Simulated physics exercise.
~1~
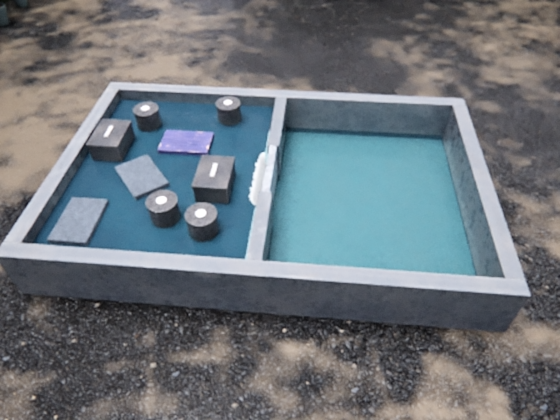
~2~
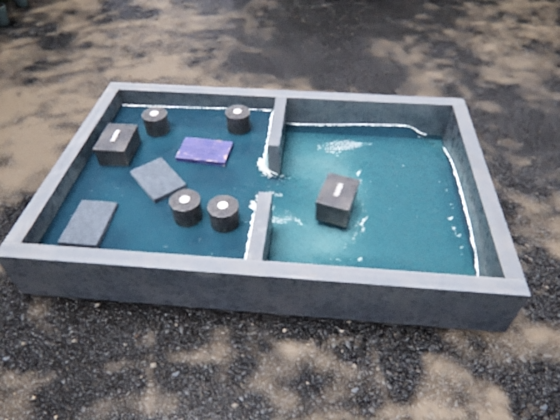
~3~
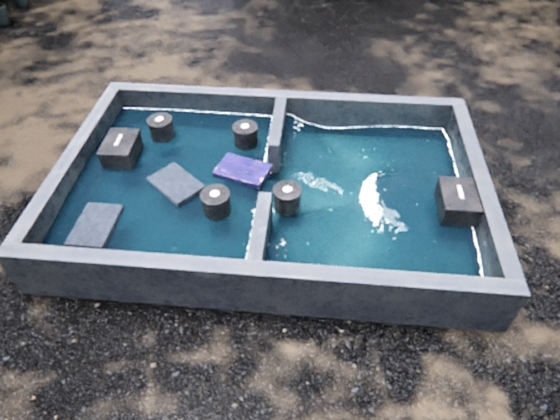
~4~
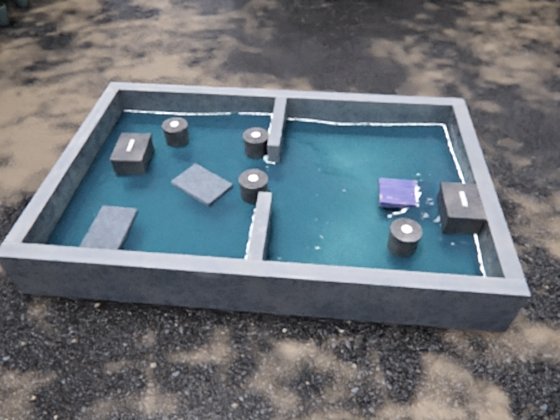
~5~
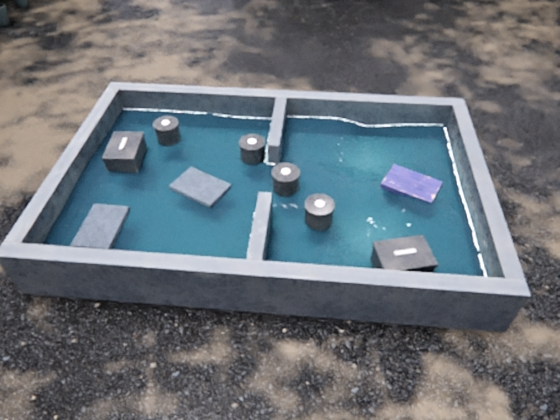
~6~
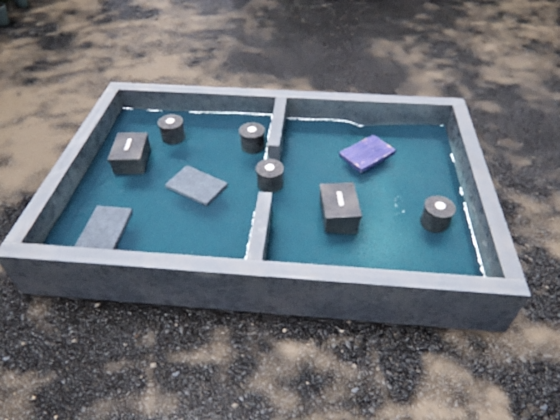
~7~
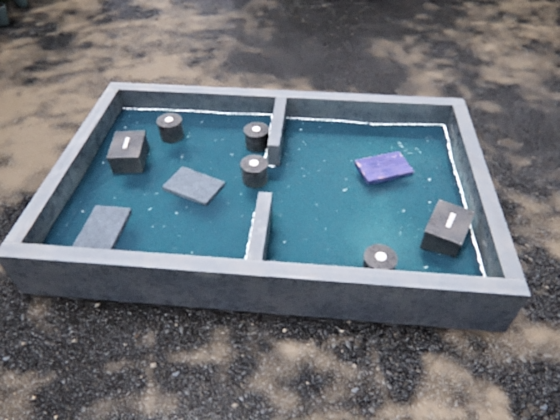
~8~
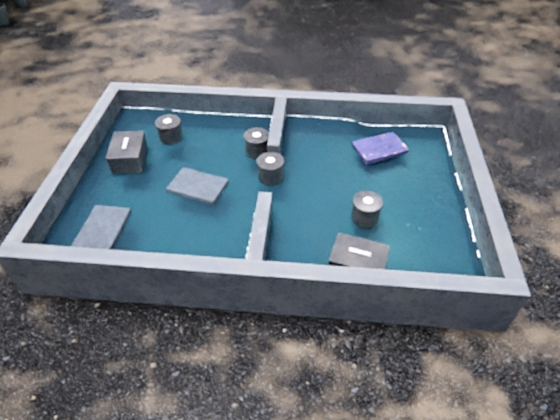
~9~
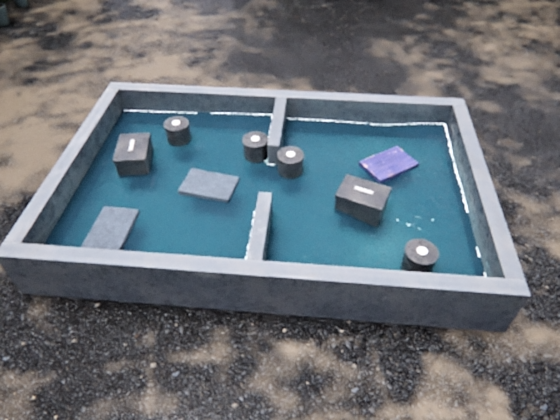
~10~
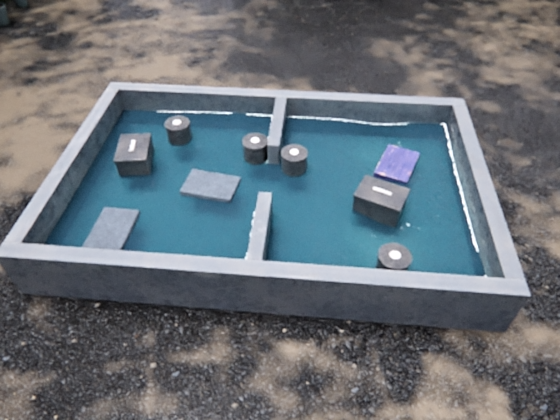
Water surges rightward through a gap in a basin's divider, carrying a dark box, a short cylinder and a blue-purple slab across. They drift about the right side, another cylinder follows, and four floats end right of the divider while five remain on the left.
